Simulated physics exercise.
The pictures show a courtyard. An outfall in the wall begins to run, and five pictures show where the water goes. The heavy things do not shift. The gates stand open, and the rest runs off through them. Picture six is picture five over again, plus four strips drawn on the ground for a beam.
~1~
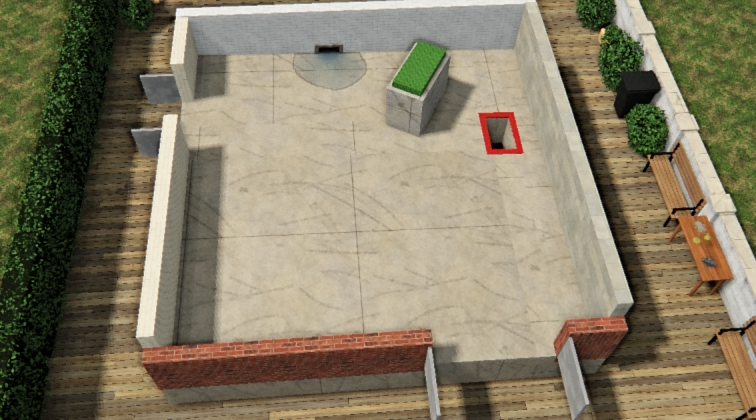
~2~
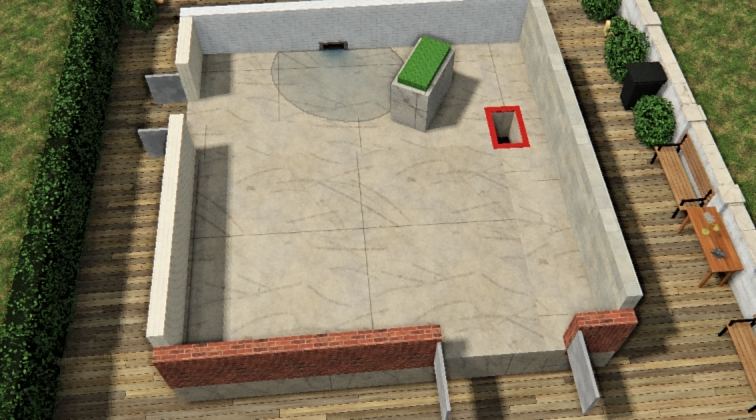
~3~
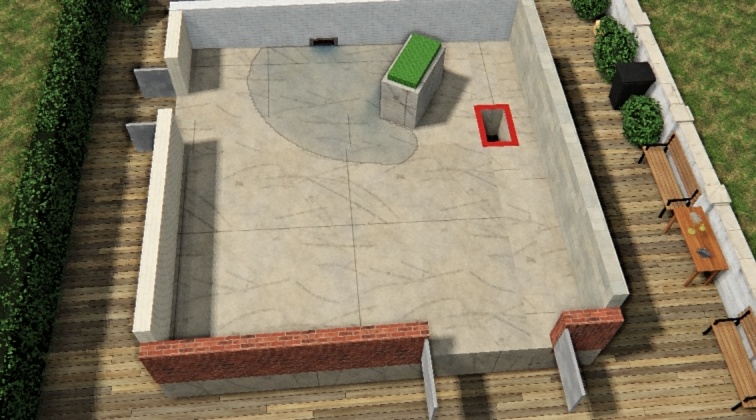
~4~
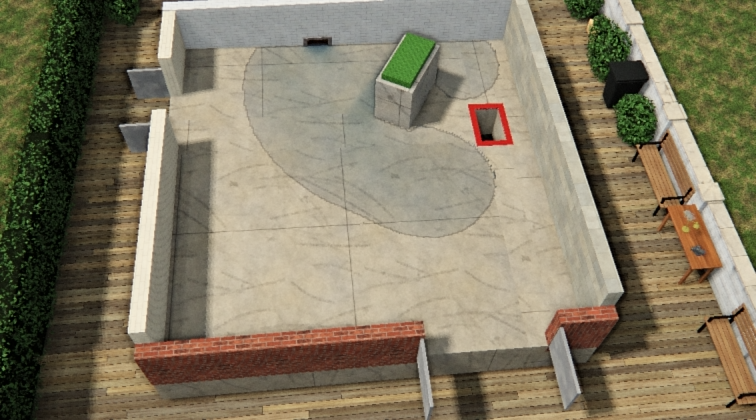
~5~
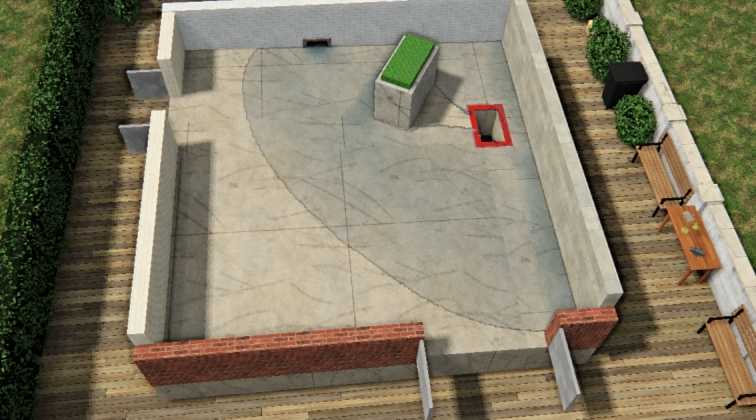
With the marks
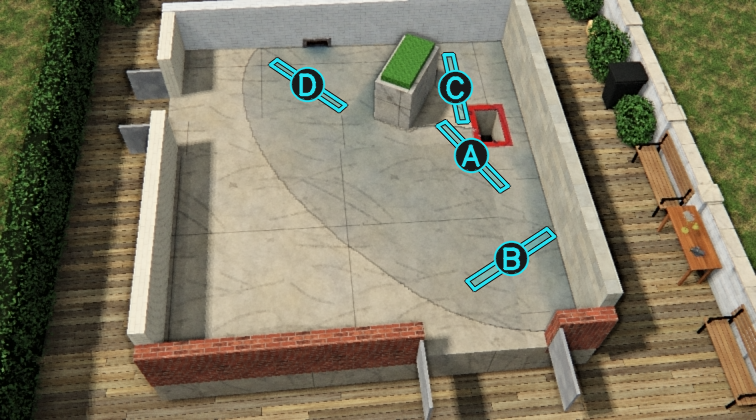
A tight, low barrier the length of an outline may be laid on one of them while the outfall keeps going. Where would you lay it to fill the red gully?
B works best here.
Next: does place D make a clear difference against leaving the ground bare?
Yes.
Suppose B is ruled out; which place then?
D it is.
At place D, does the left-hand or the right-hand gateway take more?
The right one.
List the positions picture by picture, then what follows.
The first picture shows outfall at (329, 49); red gully at (501, 133); open gate at (491, 346); open gate at (192, 126); front seen at (319, 84), 3 % of the ground wet; red gully still dry.
The second picture shows front seen at (366, 117), 10 % of the ground wet; red gully still dry.
The third picture shows front seen at (409, 152), 19 % of the ground wet; red gully still dry.
The fourth picture shows front seen at (469, 219), 36 % of the ground wet; red gully still dry.
The fifth picture shows front seen at (550, 295), 56 % of the ground wet; red gully taking water.
On the marked copy, A from (441, 123) to (504, 188); B from (470, 285) to (550, 232); C from (463, 121) to (448, 54); D from (273, 62) to (342, 107).
With A, about 18 % of the stream goes into the red gully, about 82 % out by the gates.
With B, about 63 % of the stream goes into the red gully, about 37 % out by the gates.
With C, about 18 % of the stream goes into the red gully, about 82 % out by the gates.
With D, about 27 % of the stream goes into the red gully, about 73 % out by the gates.
